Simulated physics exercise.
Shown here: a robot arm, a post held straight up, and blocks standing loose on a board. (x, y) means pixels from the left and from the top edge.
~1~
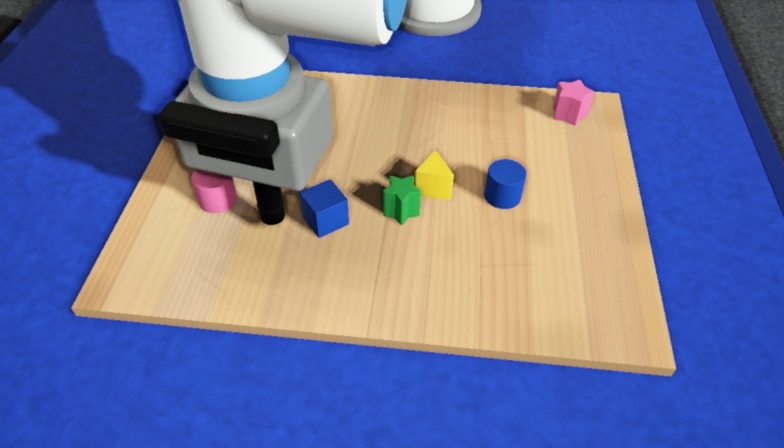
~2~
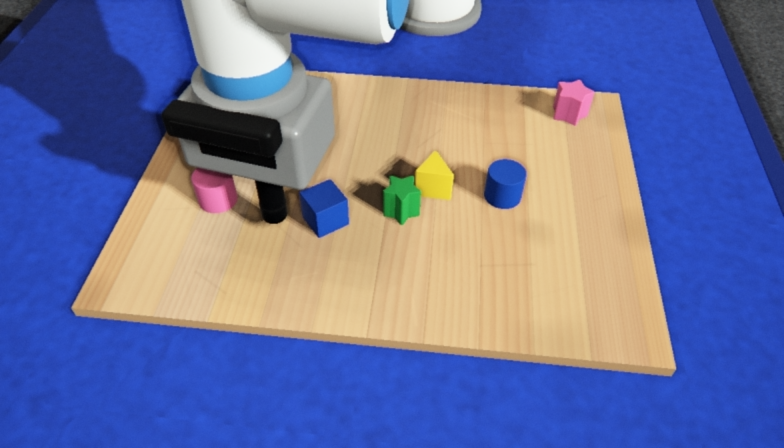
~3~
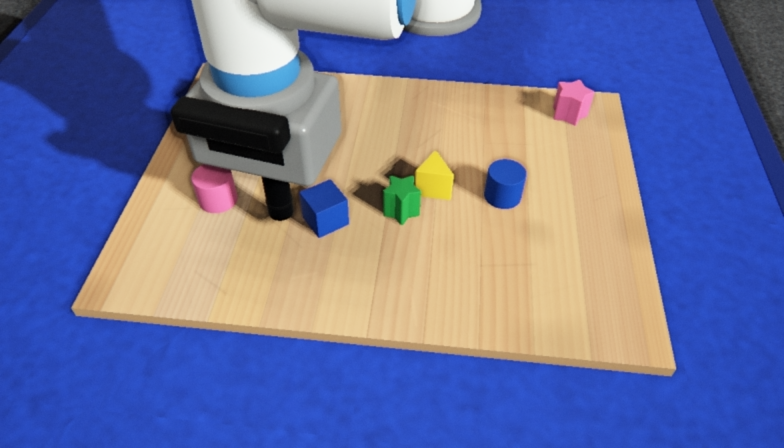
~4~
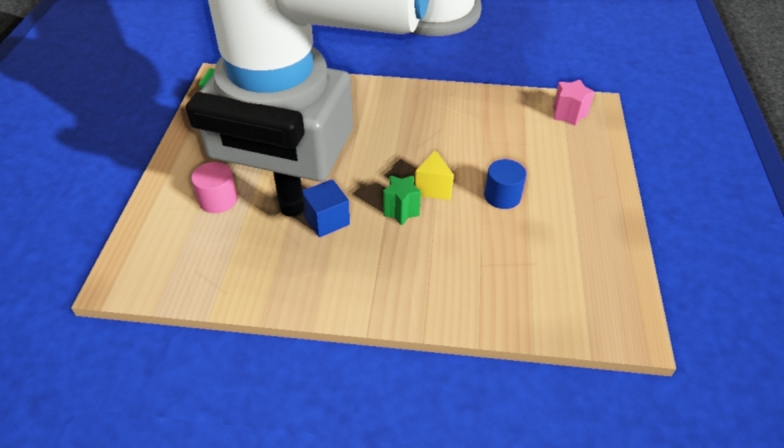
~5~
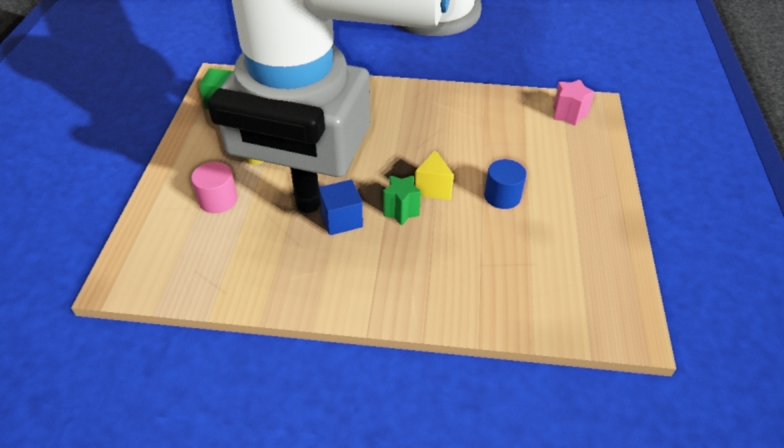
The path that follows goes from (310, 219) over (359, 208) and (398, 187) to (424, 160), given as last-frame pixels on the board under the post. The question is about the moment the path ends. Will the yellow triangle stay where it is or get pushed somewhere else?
By the last moment, the yellow triangle will still be in its place.
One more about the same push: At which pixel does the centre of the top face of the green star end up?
The middle of its upper face should be somewhere near (430, 191).
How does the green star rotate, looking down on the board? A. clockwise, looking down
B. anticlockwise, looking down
My pick is B.
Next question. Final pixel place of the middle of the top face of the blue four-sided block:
Its top middle: (394, 194).
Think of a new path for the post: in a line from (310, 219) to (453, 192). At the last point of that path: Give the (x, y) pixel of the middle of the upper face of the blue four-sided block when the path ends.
The middle of its top is at (406, 200).
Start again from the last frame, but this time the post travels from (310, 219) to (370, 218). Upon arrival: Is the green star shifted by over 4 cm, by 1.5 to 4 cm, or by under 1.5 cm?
It moves a fair bit, 1.5 to 4 cm.
The first path, step by step. One third of the way, post at (359, 194); blue four-sided block at (384, 195), turned 55° clockwise; green star at (421, 190), turned 30° anticlockwise.
Two thirds of the way, post at (399, 173); blue four-sided block at (394, 194), turned 80° clockwise; green star at (430, 191), turned 40° anticlockwise.
At the end, post at (424, 146); blue four-sided block at (394, 194), turned 80° clockwise; green star at (430, 191), turned 40° anticlockwise; yellow triangle still.
